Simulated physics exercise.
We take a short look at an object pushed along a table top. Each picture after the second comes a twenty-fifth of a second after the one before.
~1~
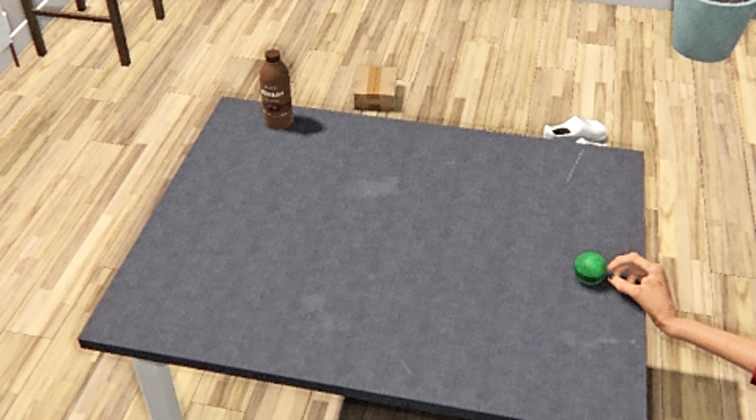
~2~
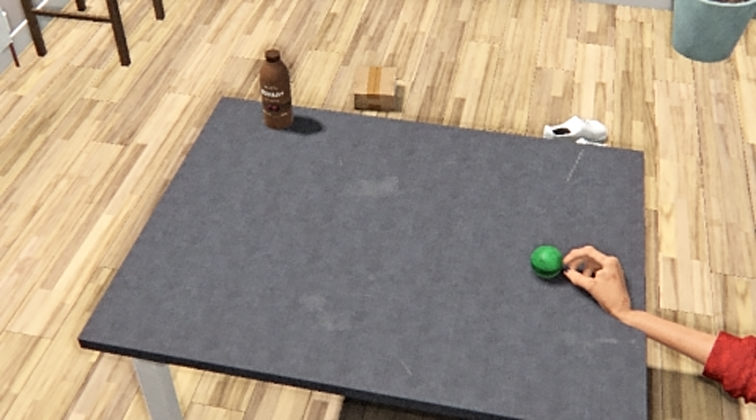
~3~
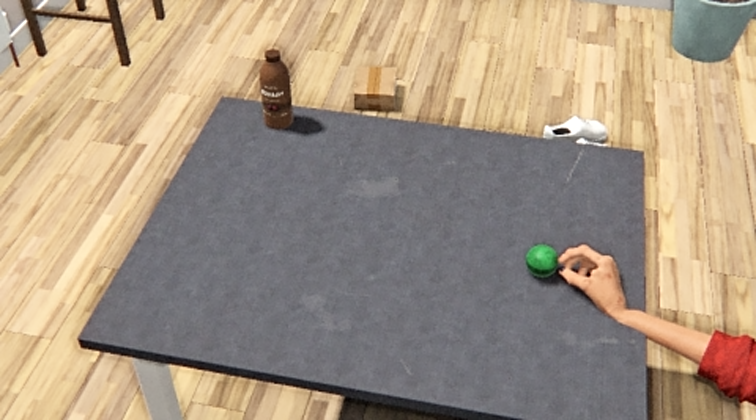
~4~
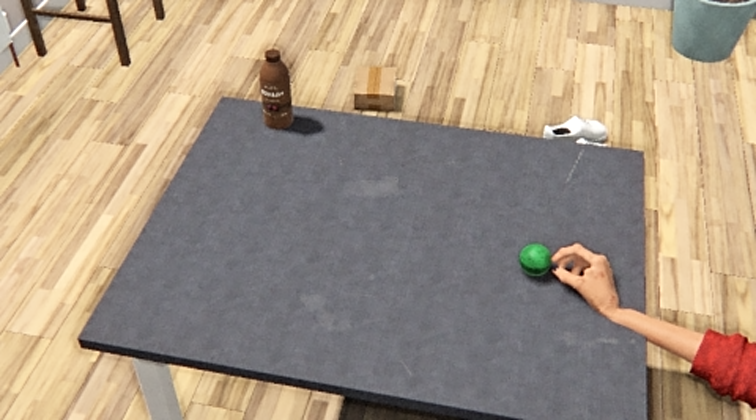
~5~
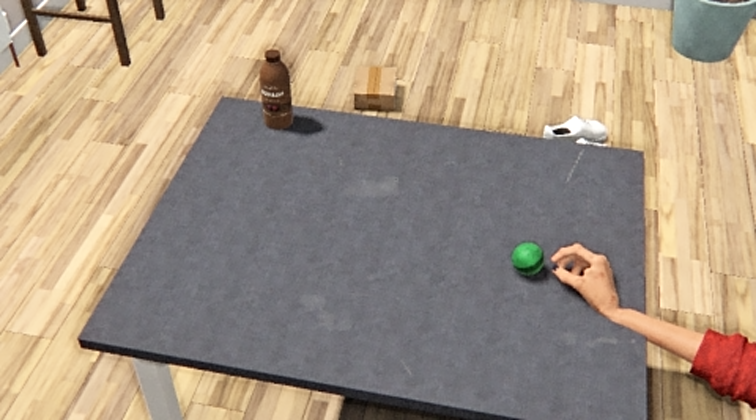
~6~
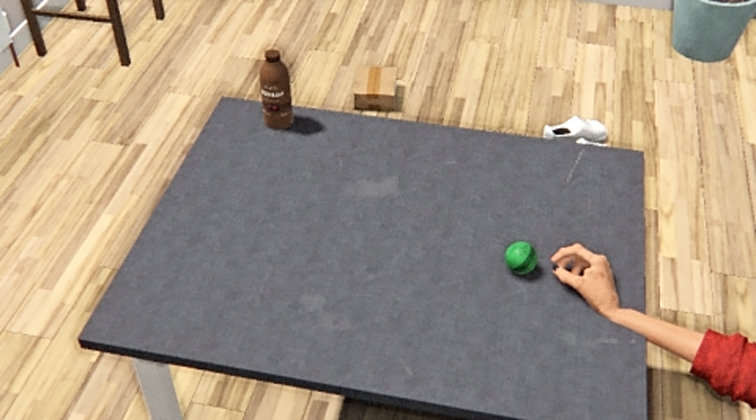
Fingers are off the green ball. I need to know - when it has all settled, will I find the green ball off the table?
It is aboard the table at the end.
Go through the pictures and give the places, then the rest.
The first frame shows under the hand; green ball (591, 268).
The second frame shows under the hand; green ball (547, 262).
The third frame shows under the hand; green ball (542, 261).
The fourth frame shows green ball (535, 260).
The fifth frame shows green ball (528, 259).
The sixth frame shows green ball (521, 258) moved a little.
Then, 0.10 s later than the last frame, green ball moved about its own width near (506, 256).
Then, 0.20 s later than the last frame, green ball moved about its own width near (493, 254).
Then, 0.50 s later than the last frame, green ball moved well along near (471, 250).
When it is over, moved from the start, green ball. End places, in pixels of the last picture, green ball near (468, 250).
